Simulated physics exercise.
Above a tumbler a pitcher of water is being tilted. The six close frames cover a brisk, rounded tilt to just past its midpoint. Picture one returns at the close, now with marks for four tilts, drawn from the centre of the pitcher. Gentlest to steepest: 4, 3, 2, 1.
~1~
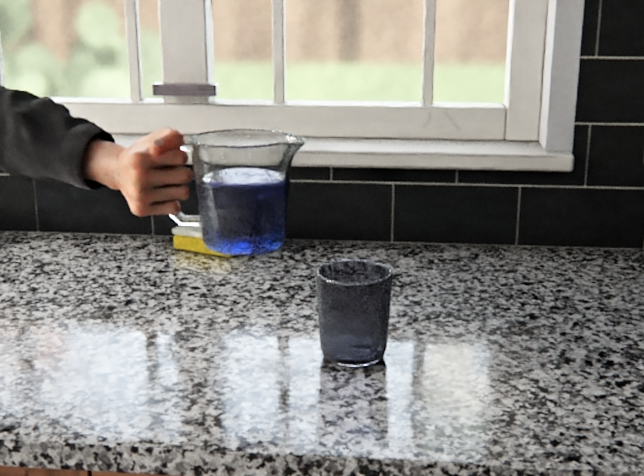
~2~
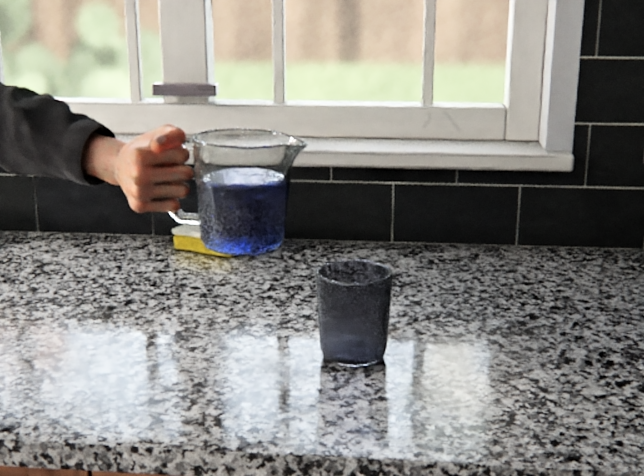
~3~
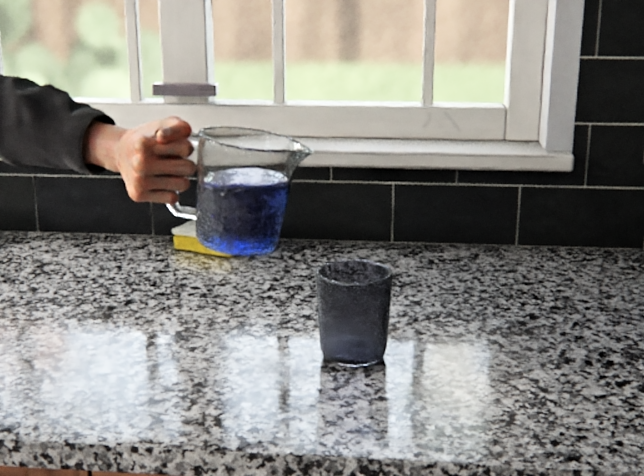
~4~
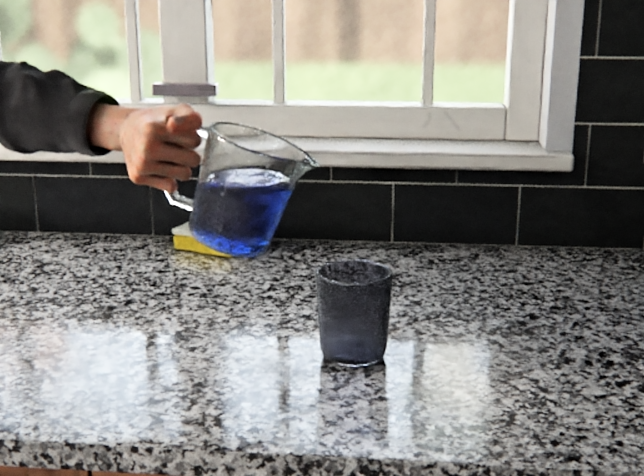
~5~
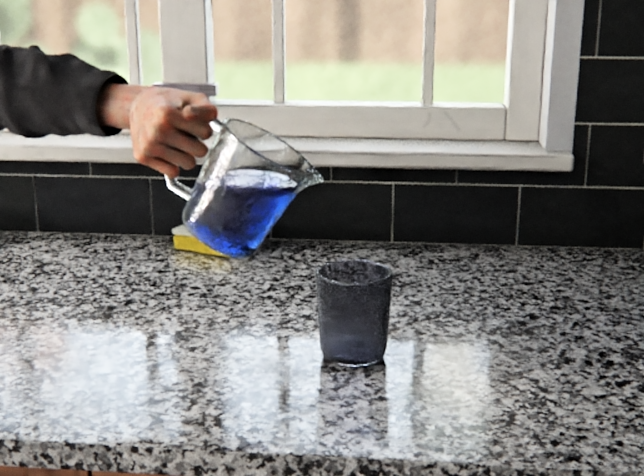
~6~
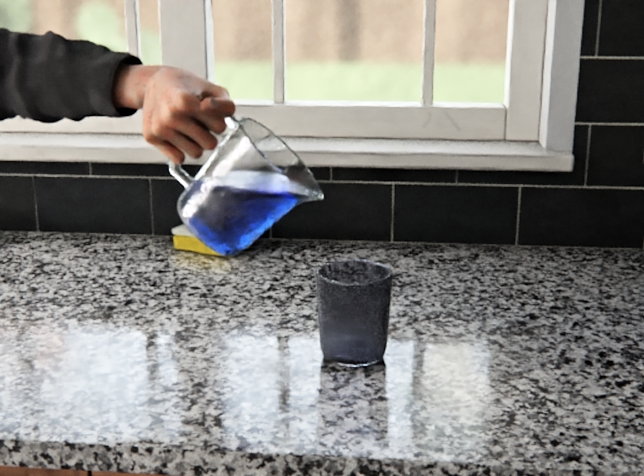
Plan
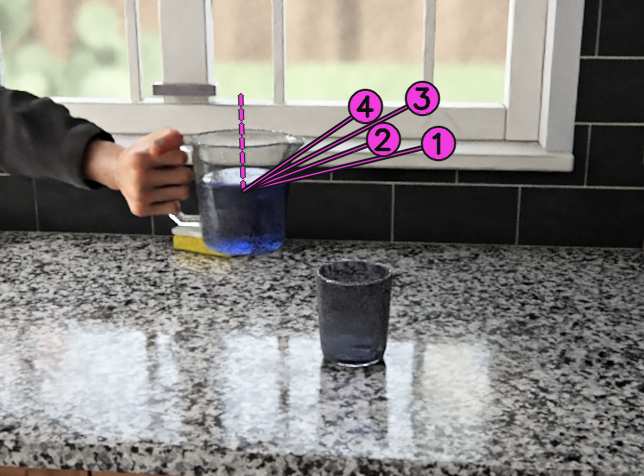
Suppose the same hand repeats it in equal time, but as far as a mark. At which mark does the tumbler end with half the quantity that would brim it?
Go for 2.
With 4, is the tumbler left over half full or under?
Under half.
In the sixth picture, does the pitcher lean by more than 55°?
No, it does not.
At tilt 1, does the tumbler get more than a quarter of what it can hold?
Yes, clearly.
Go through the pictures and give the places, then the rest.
The first frame shows upright, lip at (304, 142); rim of the tumbler round (354, 271); nothing has left yet.
The second frame shows tipped about 2°, lip at (306, 144); nothing has left yet.
The third frame shows tipped about 9°, lip at (311, 152); nothing has left yet.
The fourth frame shows tipped about 19°, lip at (317, 164); nothing has left yet.
The fifth frame shows tipped about 31°, lip at (322, 181); nothing has left yet.
The sixth frame shows tipped about 43°, lip at (322, 198); nothing has left yet.
On the marked copy, 1 at (422, 147); 2 at (367, 145); 3 at (407, 106); 4 at (352, 117).
With 1, the tumbler ends with about 65 % of what it can hold.
With 2, the tumbler ends with about 51 % of what it can hold.
With 3, the tumbler ends with about 35 % of what it can hold.
With 4, the tumbler ends with about 22 % of what it can hold.
